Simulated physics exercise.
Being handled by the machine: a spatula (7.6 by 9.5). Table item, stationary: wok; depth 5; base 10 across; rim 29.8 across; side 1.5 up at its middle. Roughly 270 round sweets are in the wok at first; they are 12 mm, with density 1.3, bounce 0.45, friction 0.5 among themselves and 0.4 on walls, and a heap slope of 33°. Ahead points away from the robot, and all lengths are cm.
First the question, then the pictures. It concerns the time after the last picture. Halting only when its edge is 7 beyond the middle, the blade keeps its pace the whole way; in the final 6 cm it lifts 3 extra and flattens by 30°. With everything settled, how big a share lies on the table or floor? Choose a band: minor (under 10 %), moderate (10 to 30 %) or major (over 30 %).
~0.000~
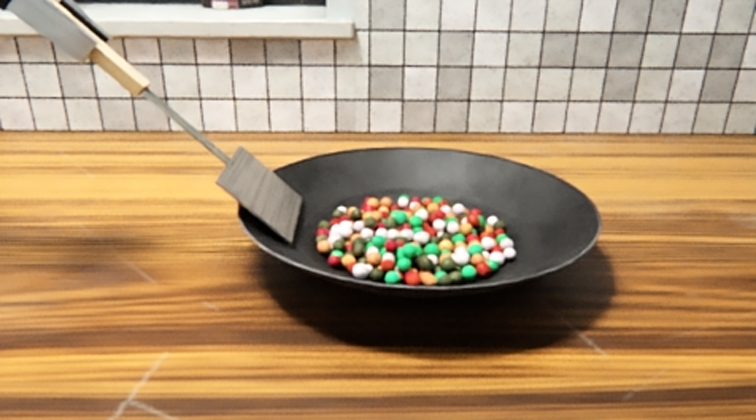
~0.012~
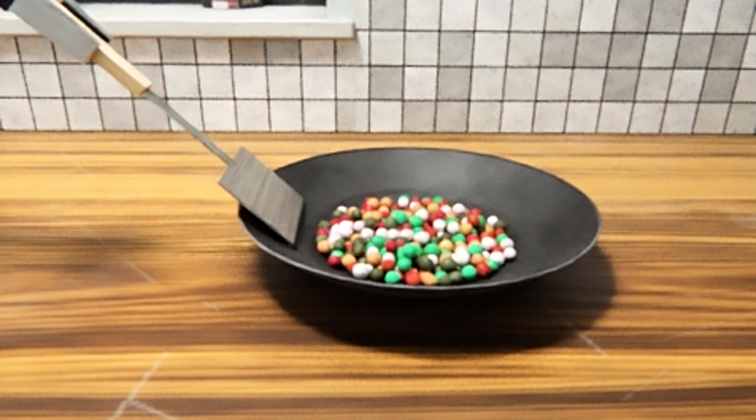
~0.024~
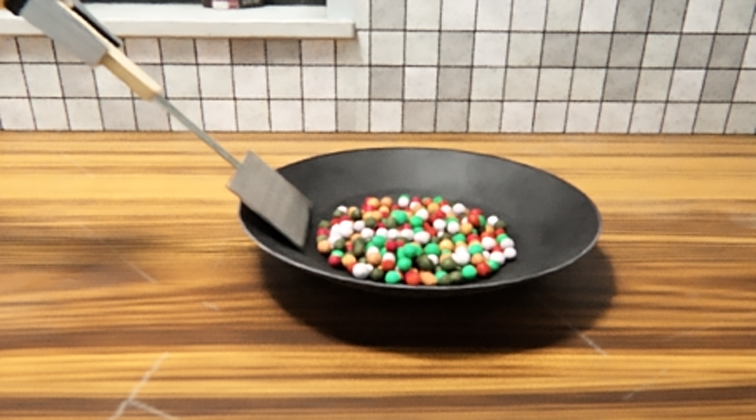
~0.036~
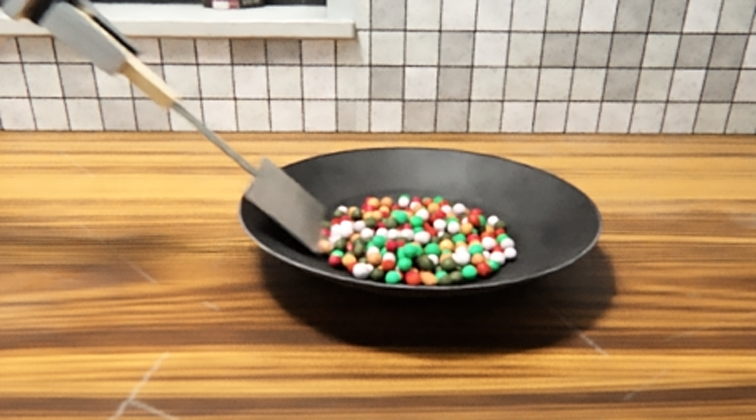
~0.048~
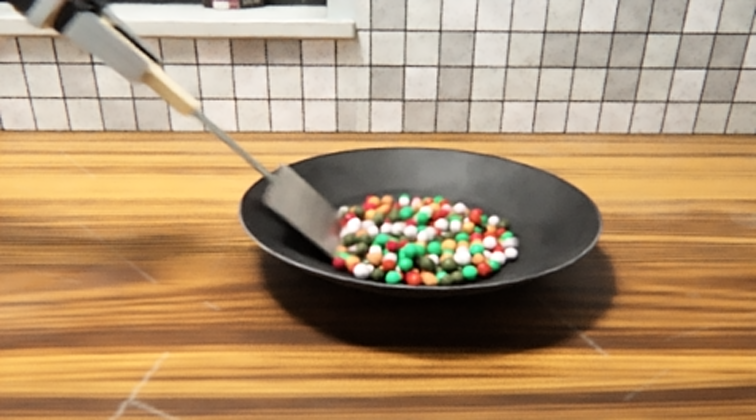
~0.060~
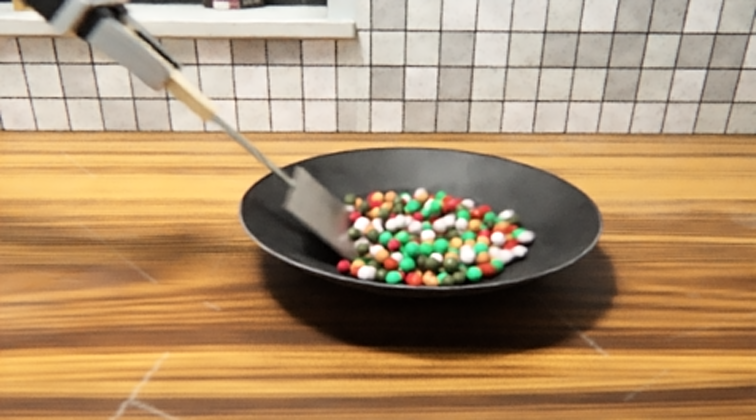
Moderate.
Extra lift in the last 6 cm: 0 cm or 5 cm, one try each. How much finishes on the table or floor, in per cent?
You'd get some 20 per cent with the first setting and some 25 per cent with the second.
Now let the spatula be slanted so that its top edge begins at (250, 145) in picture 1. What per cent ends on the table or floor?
Roughly 25 percent ends on the table or floor.
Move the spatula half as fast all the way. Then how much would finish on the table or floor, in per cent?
Then around 0 percent would finish on the table or floor.
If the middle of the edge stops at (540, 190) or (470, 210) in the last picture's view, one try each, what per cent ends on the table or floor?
45 % and 15 %.
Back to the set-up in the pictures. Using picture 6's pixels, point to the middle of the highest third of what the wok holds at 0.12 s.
At about (497, 205).
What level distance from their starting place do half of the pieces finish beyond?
Distance: Around 7 cm.
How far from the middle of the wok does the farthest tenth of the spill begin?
That works out to near 45 cm.
After 0.09 s, sloping 44°, highest piece 6 above the table; 272 in the wok.
After 0.12 s, sloping 36°, highest piece 8 above the table; 272 in the wok.
After 0.33 s, sloping 14°, highest piece 7 above the table; 211 in the wok, 46 on the table or floor, 15 on the blade or in flight.
After 1.38 s, sloping 14°, highest piece 5 above the table; 210 in the wok, 62 on the table or floor.
In the end, 210 in the wok, 62 on the table or floor. That is 23 % on the table or floor.
